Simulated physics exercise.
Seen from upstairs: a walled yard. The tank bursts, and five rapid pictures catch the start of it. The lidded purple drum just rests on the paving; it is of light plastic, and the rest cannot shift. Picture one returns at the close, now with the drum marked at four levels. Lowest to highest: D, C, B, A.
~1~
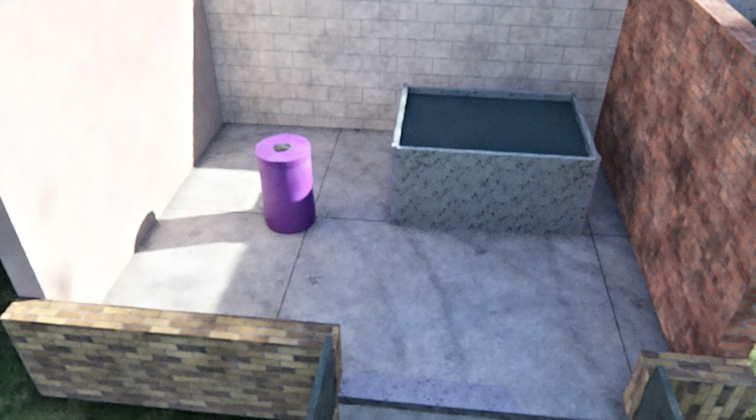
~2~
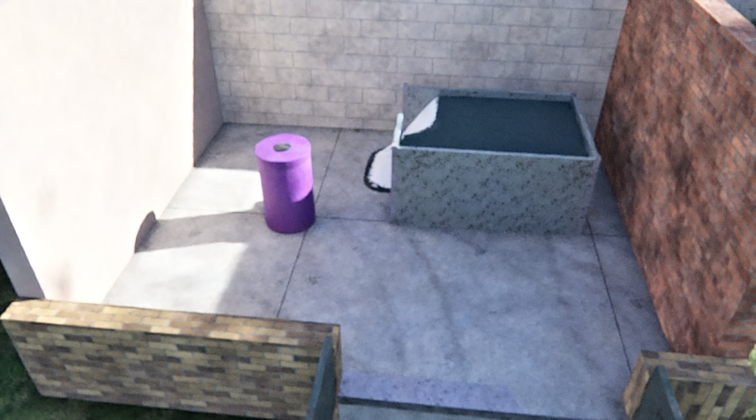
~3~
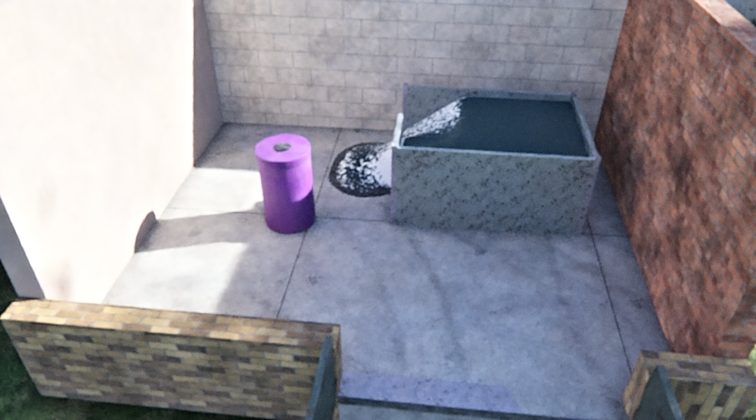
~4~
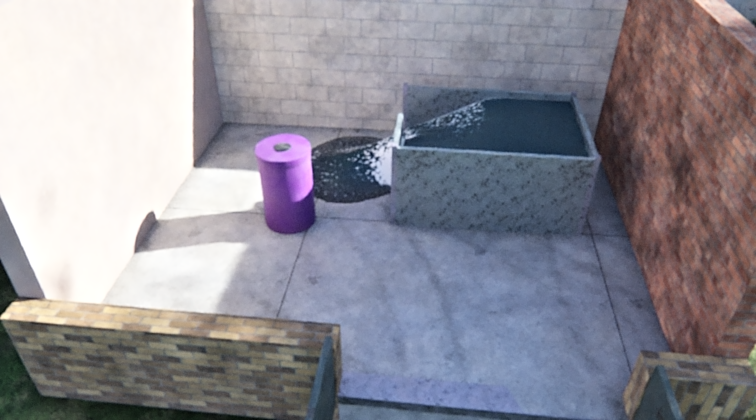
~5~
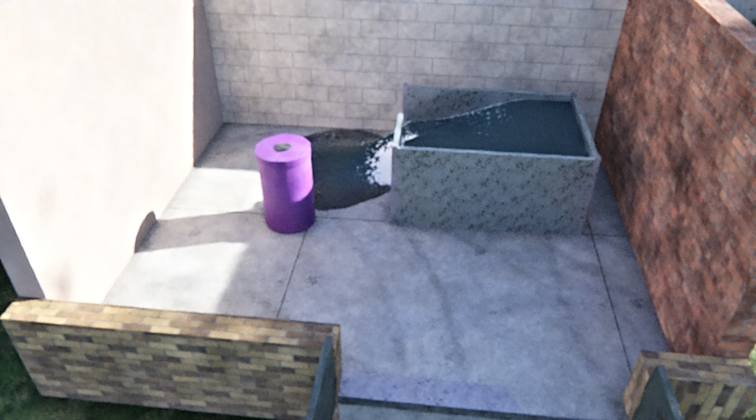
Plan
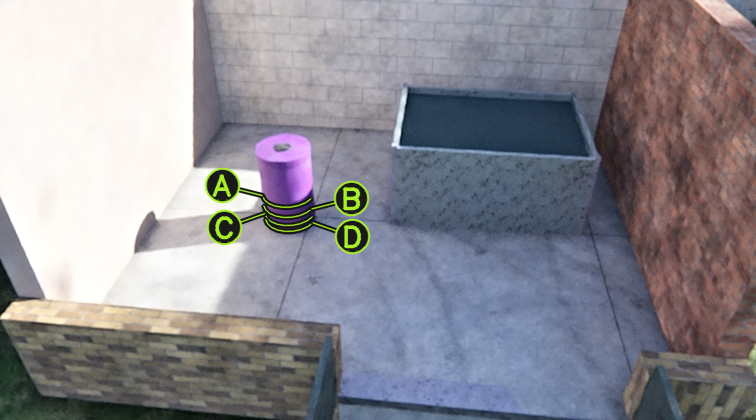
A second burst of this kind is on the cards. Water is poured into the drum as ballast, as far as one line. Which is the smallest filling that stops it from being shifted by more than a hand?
Mark C.
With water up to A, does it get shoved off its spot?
No, that is safe.
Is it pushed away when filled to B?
No.
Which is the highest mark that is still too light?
The answer is D.
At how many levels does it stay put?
Three of the four.
In lime, A at (282, 207); B at (283, 217); C at (284, 225); D at (285, 231); from the bottom up D, C, B, A.
For mark A, it does not move.
For mark B, it does not move.
For mark C, it does not move.
For mark D, it is pushed about its own width away.
